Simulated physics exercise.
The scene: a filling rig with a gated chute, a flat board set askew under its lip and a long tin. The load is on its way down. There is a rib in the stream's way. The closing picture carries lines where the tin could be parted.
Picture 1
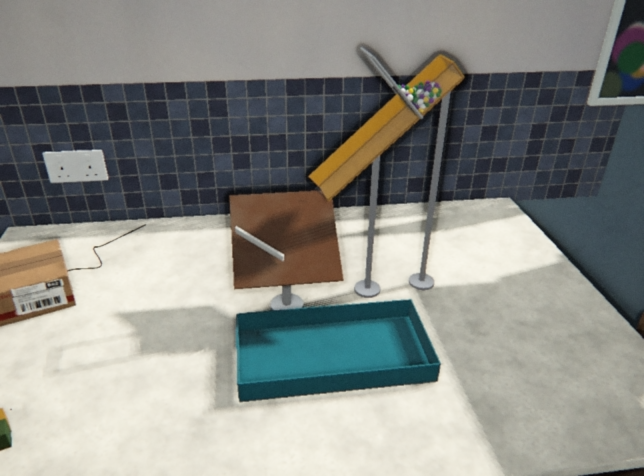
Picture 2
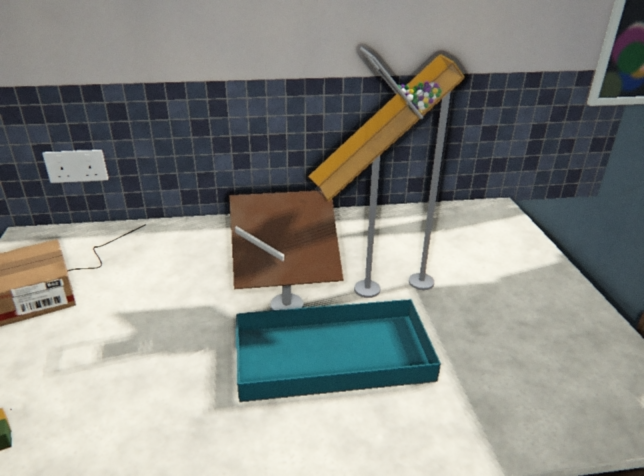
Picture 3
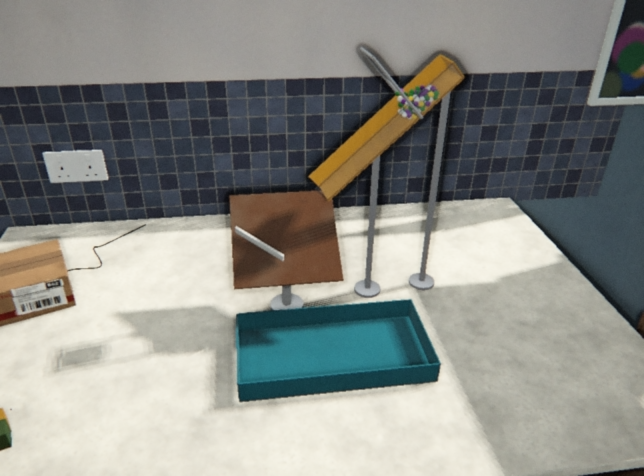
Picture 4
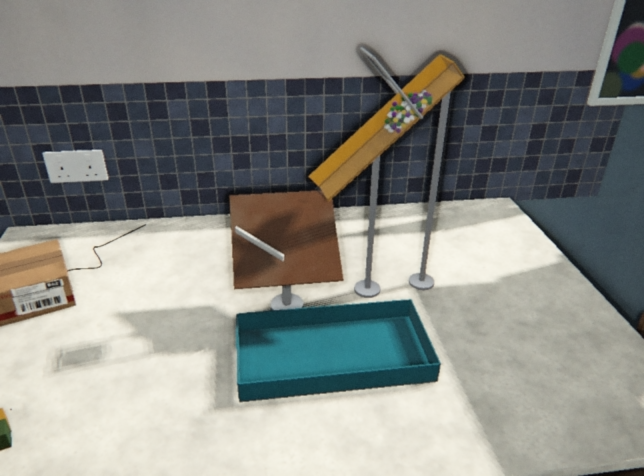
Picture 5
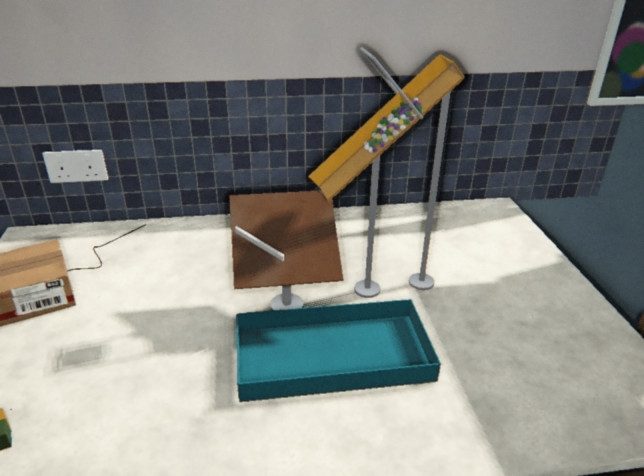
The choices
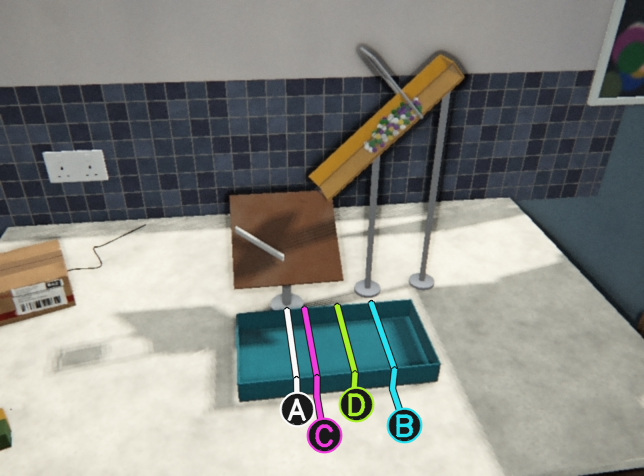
In the video, a cluster of small multicoloured beads rests near the top of a sloping yellow chute, then slides down and left along it, spreading out, above a tilted brown board with a pale rib and an empty teal tray.
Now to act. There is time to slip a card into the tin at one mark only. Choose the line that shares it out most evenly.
C is best.
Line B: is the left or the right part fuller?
The left side.
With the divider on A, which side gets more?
The right side.
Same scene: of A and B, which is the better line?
It is A.
On the marked copy, line A crosses the front rim at (296, 378); line B crosses the front rim at (394, 368); line C crosses the front rim at (316, 376); line D crosses the front rim at (354, 372).
For line A, of what is caught, about a quarter on the left of the divider, most on the right.
For line B, of what is caught, nearly all on the left of the divider, a stray few on the right.
For line C, of what is caught, about a third on the left of the divider, about two thirds on the right.
For line D, of what is caught, nearly all on the left of the divider, a small part on the right.
